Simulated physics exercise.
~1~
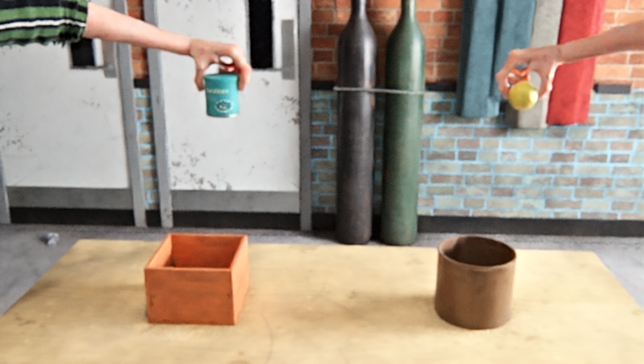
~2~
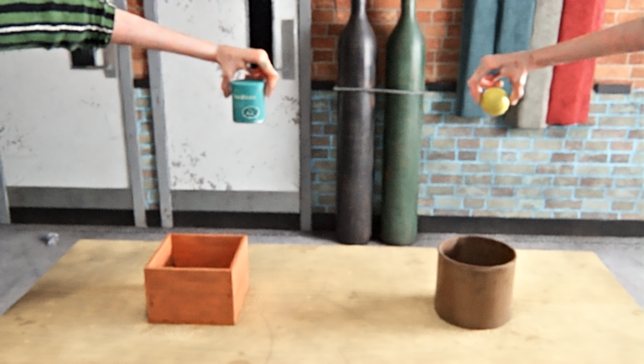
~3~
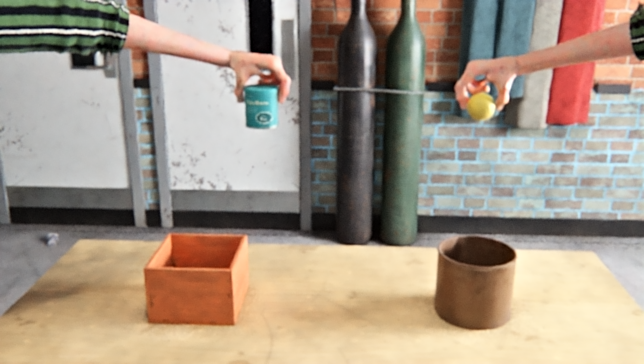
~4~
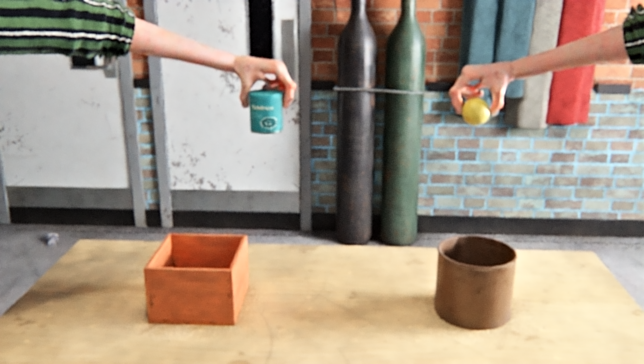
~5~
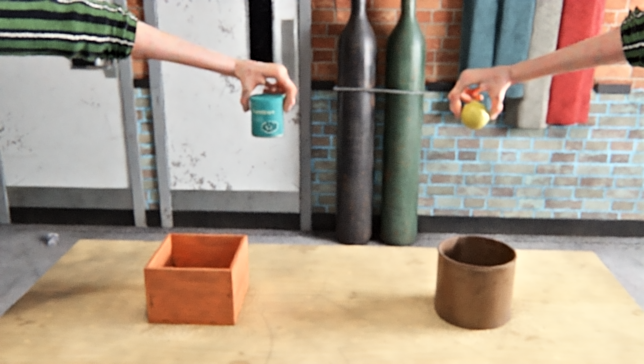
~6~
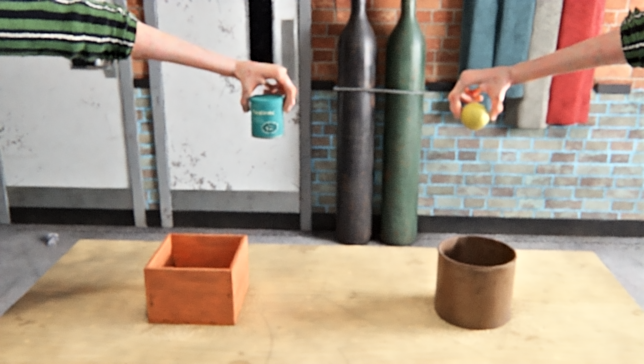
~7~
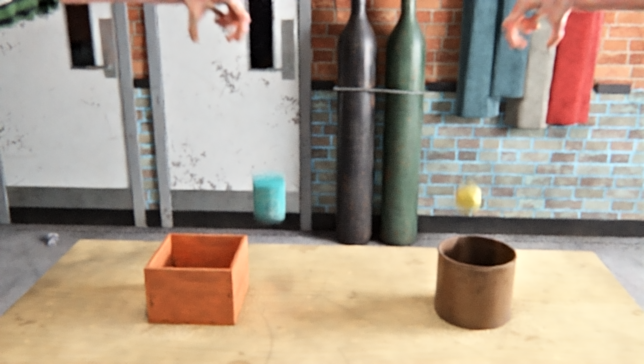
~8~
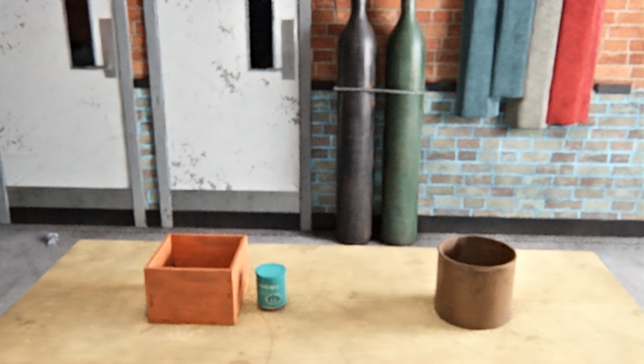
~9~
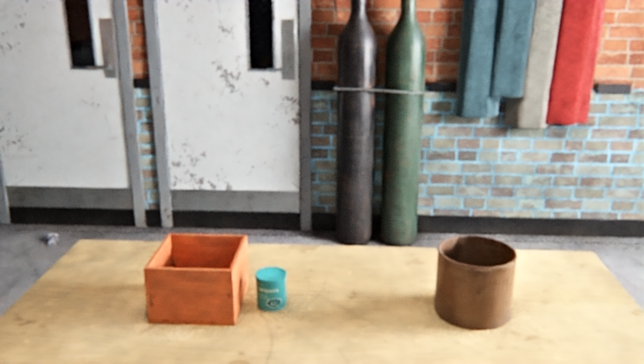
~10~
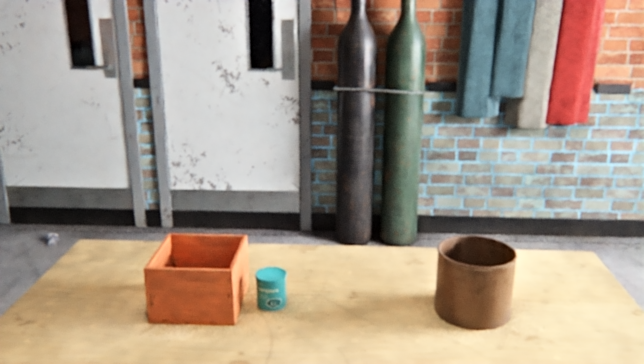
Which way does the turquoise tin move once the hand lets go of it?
The turquoise tin moves down, falling to the tabletop just to the right of the orange crate.
